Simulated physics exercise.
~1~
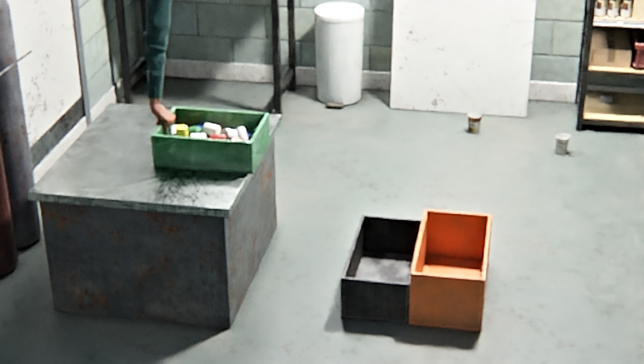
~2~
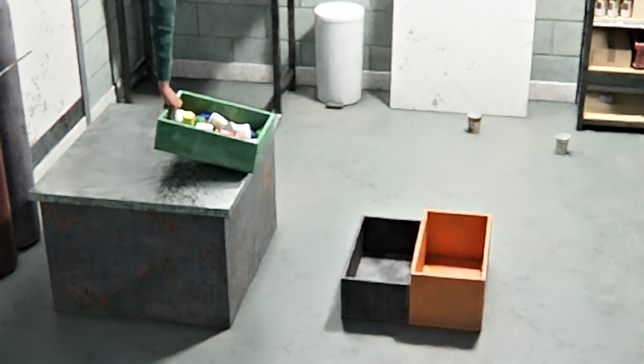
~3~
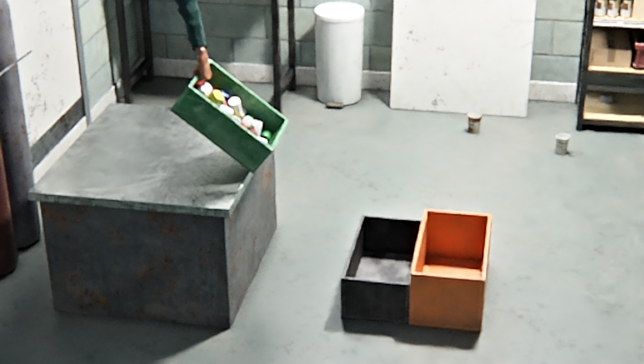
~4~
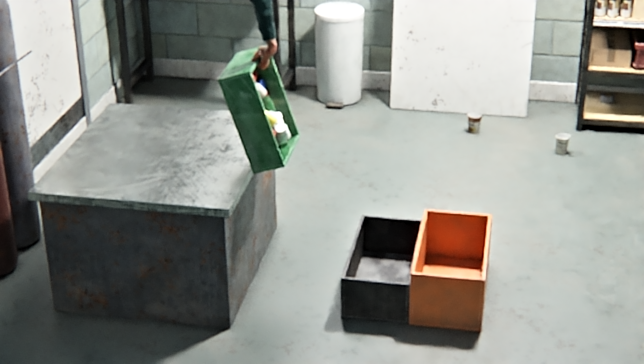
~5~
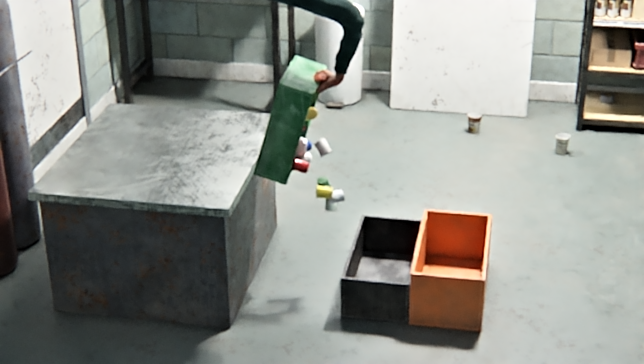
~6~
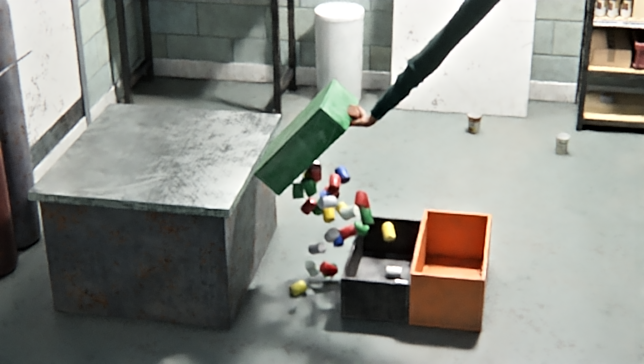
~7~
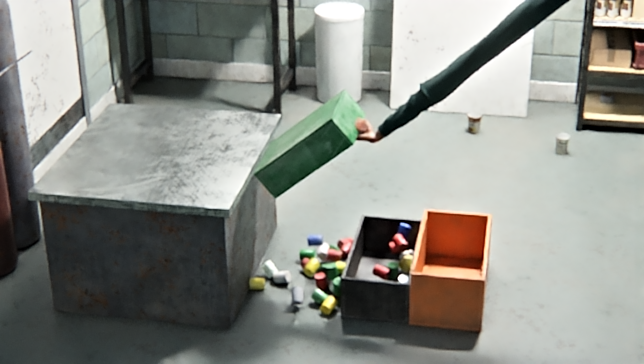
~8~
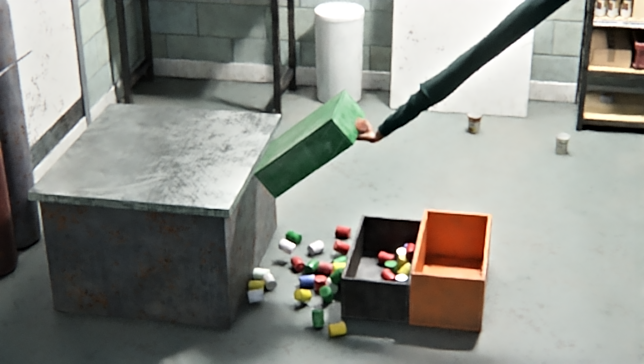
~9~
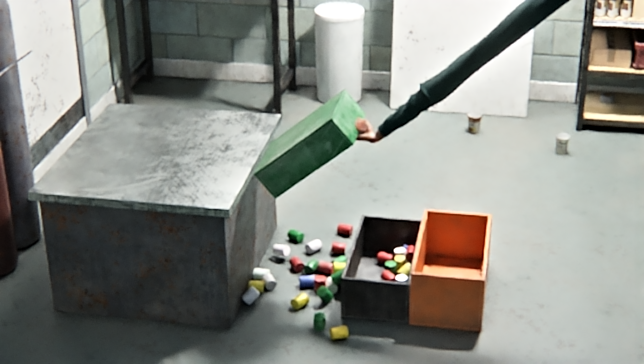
A green box tips off the bench, spilling jars mostly on the floor beside the black trough.
